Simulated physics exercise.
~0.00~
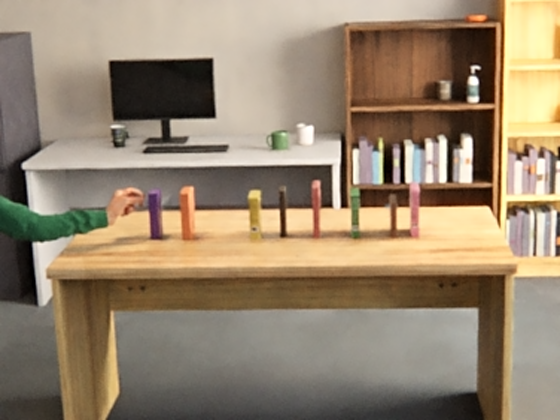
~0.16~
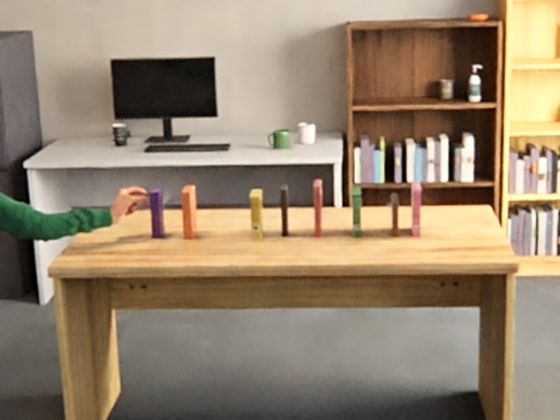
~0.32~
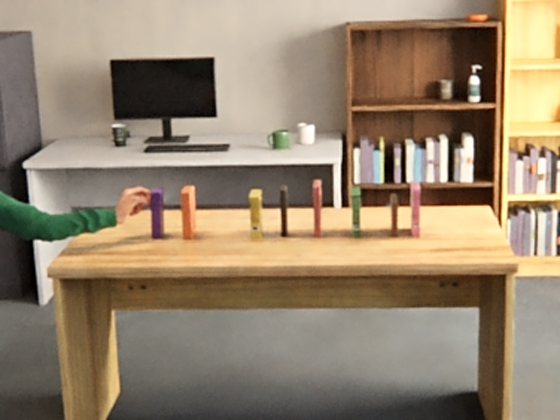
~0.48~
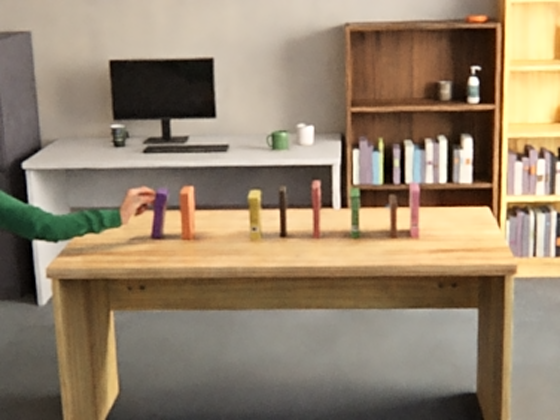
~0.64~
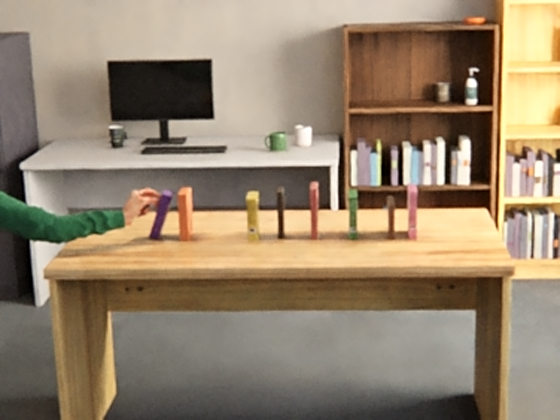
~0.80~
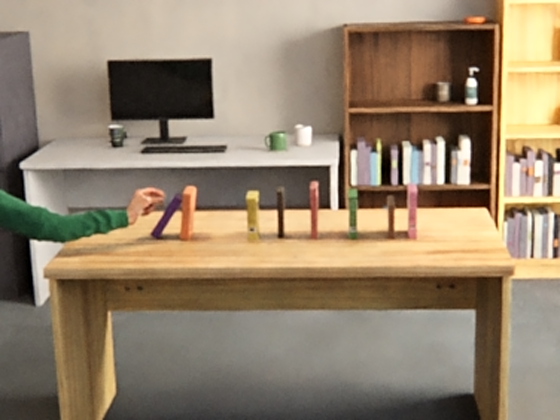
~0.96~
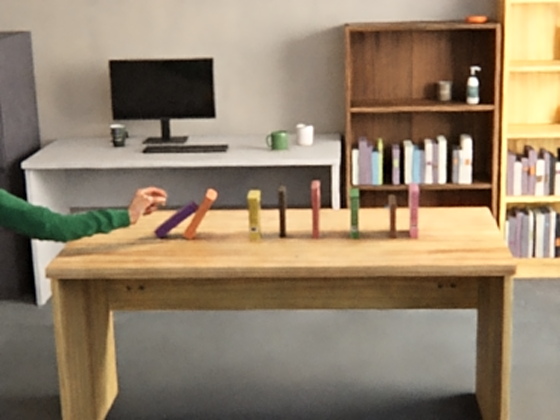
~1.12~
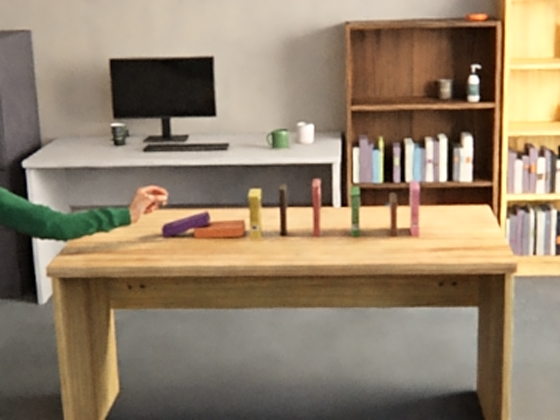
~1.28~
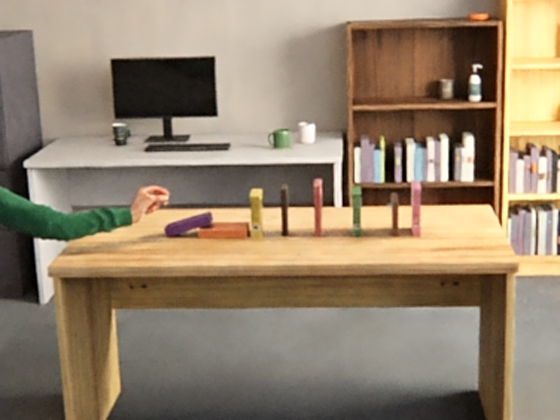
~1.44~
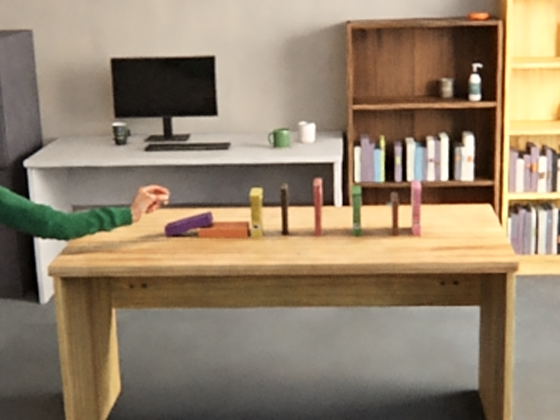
A purple block, nudged by a hand in a green sleeve, tipped right into an orange one on a wooden table and knocked it flat, ending up slumped against it, while the yellow block and the others farther right stayed standing.
